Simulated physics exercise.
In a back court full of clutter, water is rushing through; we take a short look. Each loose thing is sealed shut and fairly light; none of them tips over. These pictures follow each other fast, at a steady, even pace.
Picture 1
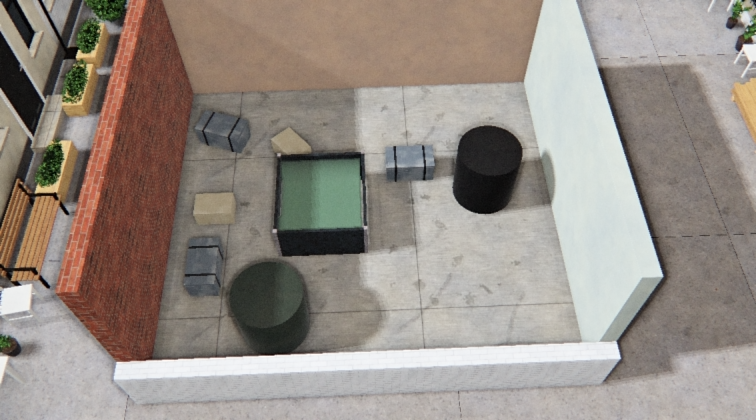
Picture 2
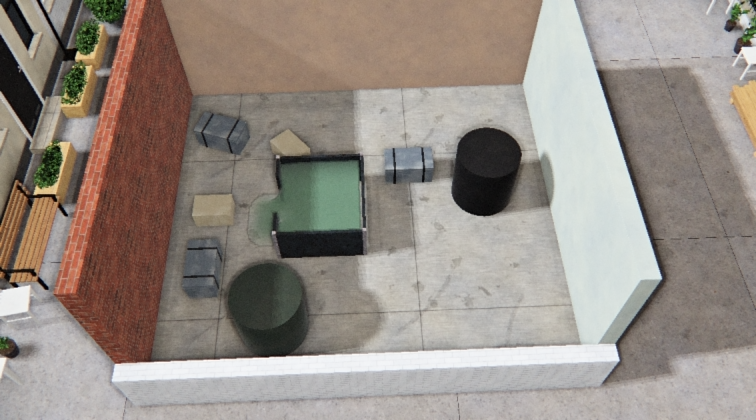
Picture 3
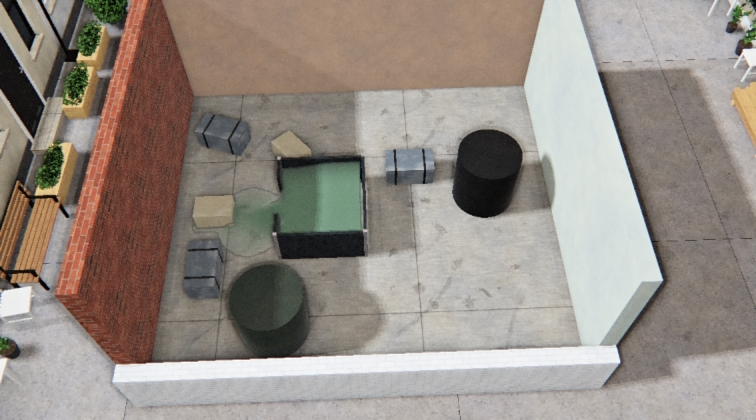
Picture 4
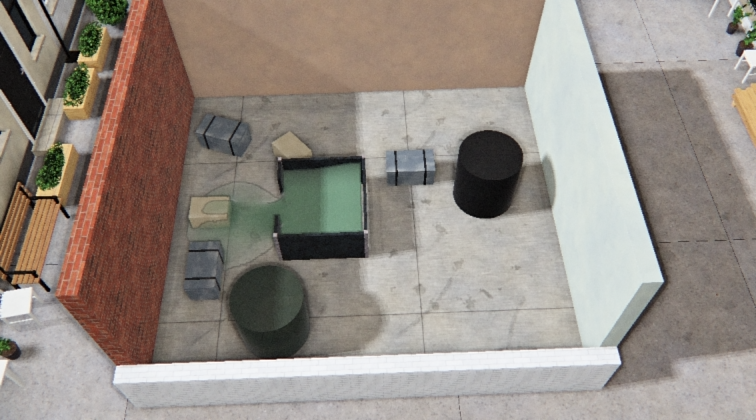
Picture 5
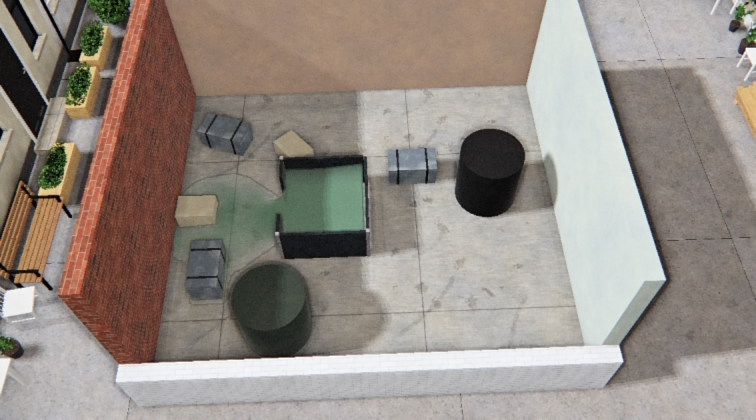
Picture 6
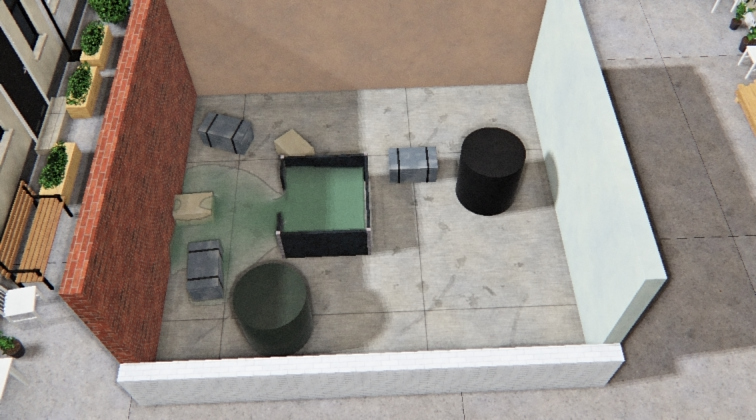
We see green-tinted water rush leftward from an open-sided tank in a walled court, spreading around a pale box and pushing it a short way left toward the brick wall, while the surrounding blocks and dark cylinders barely move.
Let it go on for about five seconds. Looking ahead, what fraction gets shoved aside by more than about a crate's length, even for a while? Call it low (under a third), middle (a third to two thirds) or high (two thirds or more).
Middle.
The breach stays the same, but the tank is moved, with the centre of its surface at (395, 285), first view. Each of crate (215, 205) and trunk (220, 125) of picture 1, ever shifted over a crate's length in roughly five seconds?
Taking them in the order you gave, the first got carried that far and the second got carried that far.
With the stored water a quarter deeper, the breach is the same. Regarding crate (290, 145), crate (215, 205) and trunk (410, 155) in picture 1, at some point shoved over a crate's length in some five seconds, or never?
Order as given: Not past it; displaced that much; not past it.
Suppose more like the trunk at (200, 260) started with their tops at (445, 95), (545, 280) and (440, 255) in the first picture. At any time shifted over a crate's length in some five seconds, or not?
Listed in order: Hardly budges, hardly budges, then hardly budges.
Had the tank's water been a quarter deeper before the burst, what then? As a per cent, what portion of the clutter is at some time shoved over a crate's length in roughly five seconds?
Something like 60 in a hundred of them.
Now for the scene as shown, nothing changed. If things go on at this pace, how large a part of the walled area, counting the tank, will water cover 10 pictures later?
Near 30 %.
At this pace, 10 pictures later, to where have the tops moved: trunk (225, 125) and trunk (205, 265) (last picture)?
(246, 111) and (202, 347), about.
A moment on, 0 of 5 are well off their spots; 0 afloat.
Next, 2 of 5 are well off their spots; 2 afloat.
Later, 3 of 5 are well off their spots; 1 afloat.
In the end, 3 of 5 are well off their spots, and 3 have been at some point; 2 afloat.
